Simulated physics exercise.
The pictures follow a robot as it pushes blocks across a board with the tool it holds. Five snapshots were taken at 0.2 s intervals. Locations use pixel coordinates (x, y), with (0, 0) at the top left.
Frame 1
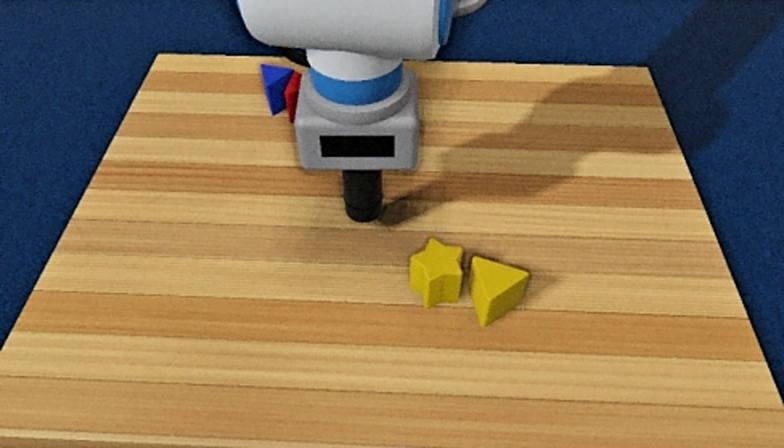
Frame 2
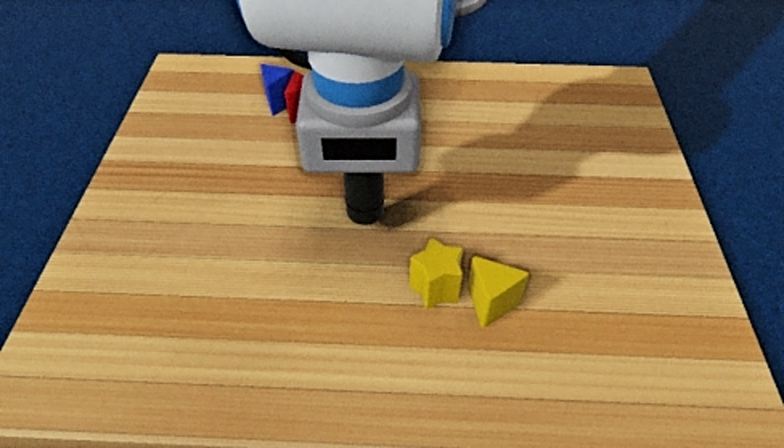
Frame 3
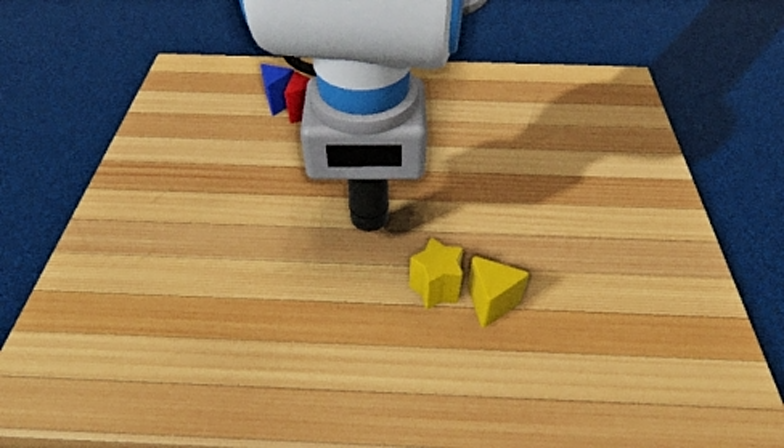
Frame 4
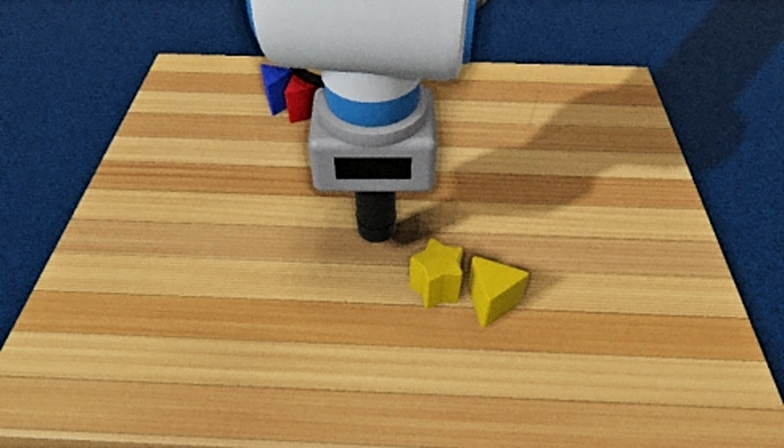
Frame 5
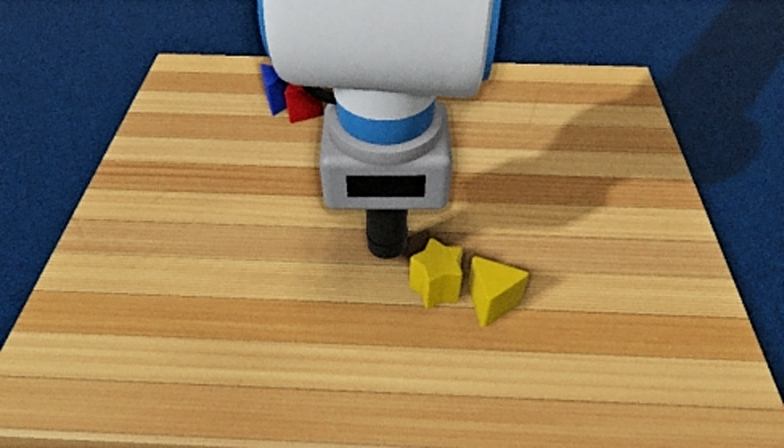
A white and grey robot arm with blue bands and a black tip moves slightly toward the viewer and to the right over a striped wooden board on a blue surface, seen from above at an angle. A yellow star block and a yellow three-sided block sit right of centre, with blue and red pieces at the upper left. The tip nears the star while the blocks and the camera stay still.
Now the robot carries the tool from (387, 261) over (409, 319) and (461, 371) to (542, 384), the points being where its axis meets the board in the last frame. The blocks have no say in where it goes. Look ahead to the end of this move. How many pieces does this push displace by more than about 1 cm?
Expect one.
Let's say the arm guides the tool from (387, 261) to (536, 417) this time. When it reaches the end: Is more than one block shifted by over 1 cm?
Short answer: Yes.
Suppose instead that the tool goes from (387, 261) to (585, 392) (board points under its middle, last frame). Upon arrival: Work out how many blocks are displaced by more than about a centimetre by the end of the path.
The count will be 2.
On the path given first. One third of the way, tool at (410, 305); yellow star block at (448, 272), turned 65° anticlockwise.
Two thirds of the way, tool at (465, 358); yellow star block at (449, 273), turned 70° anticlockwise.
At the end, tool at (548, 371); yellow star block at (449, 273), turned 70° anticlockwise; yellow three-sided block in place.
